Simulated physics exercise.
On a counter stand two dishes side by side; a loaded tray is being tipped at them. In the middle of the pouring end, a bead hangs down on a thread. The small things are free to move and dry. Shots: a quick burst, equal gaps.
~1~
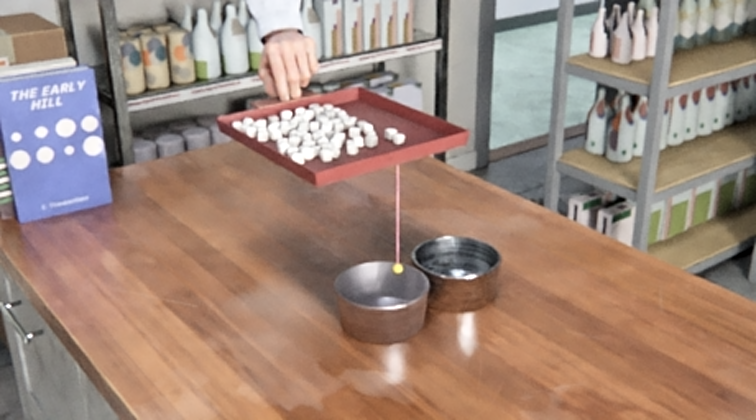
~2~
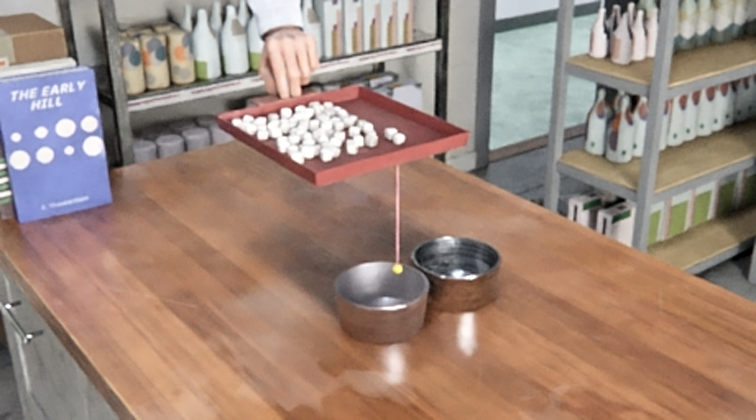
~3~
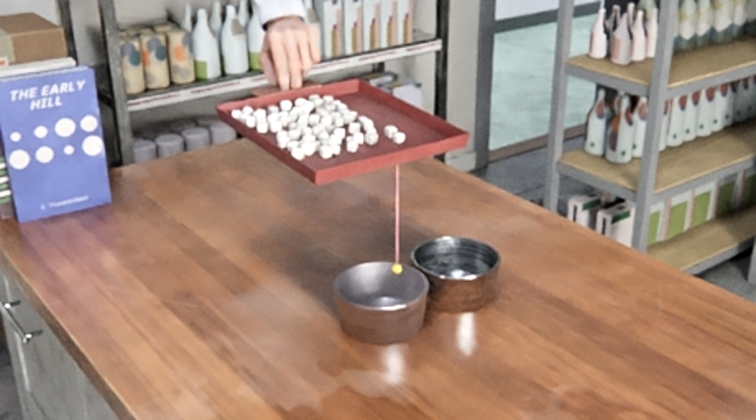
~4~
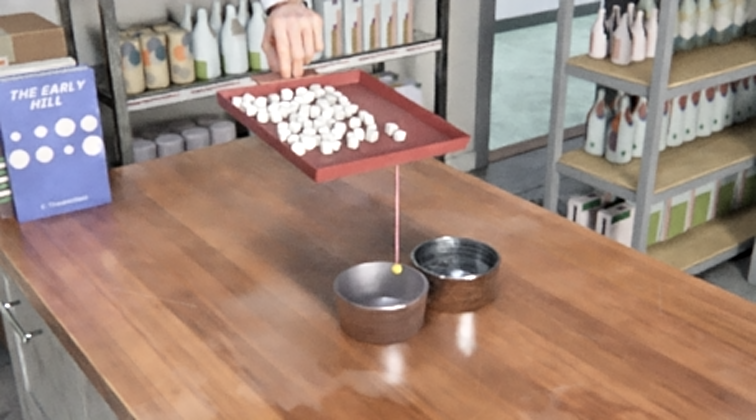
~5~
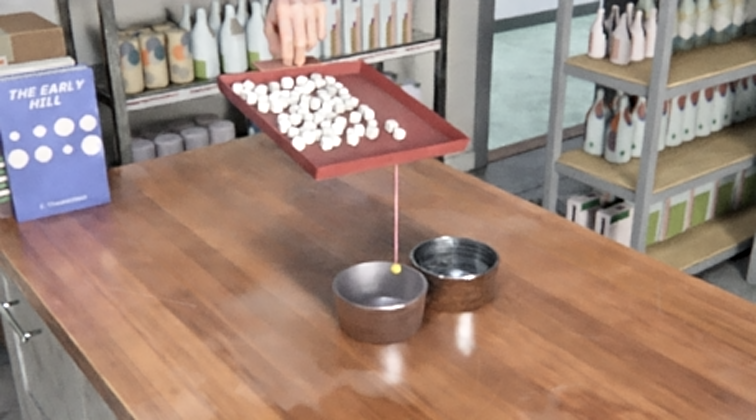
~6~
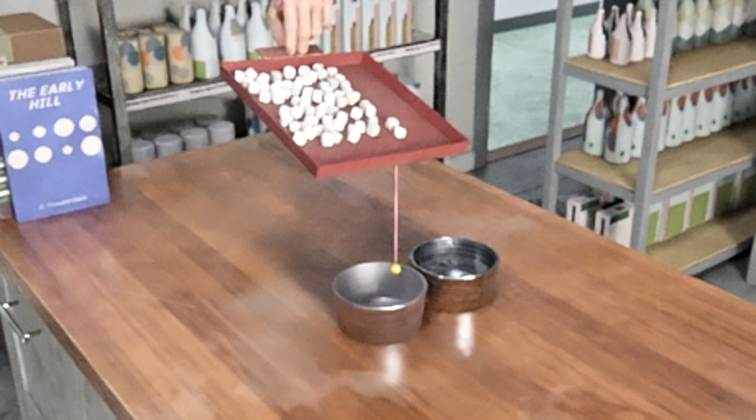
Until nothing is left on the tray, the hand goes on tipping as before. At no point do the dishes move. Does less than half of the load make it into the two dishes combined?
Yes - less than half does.
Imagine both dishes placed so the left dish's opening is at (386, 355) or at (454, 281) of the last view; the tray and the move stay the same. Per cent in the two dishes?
10 %, then 70 %.
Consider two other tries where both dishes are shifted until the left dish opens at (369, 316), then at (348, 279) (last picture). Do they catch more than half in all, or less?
The first time it's higher than half, the second time lower than half.
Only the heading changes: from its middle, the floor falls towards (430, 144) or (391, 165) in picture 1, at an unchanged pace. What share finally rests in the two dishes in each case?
Roughly 80 percent, then 0 percent.
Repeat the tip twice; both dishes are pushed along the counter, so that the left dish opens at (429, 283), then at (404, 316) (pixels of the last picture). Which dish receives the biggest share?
Trial one goes to the one to the left, trial two to the one to the right.
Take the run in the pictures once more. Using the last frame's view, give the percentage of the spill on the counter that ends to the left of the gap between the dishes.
It comes to 20 per cent or so.
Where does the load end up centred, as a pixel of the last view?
About pixel (482, 319).
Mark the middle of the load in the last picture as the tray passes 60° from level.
(412, 137).
Shortly afterwards, tray tipped steeply; the whole lot on the tray.
Next, tray tipped right over; the bulk on the tray; a little in the right dish; near a quarter outside both.
Some moments later, tray tipped past a quarter turn; near a quarter in the right dish; the bulk outside both.
In the end, tray tipped past a quarter turn; none at all in the left dish; near a quarter in the right dish; the bulk outside both.
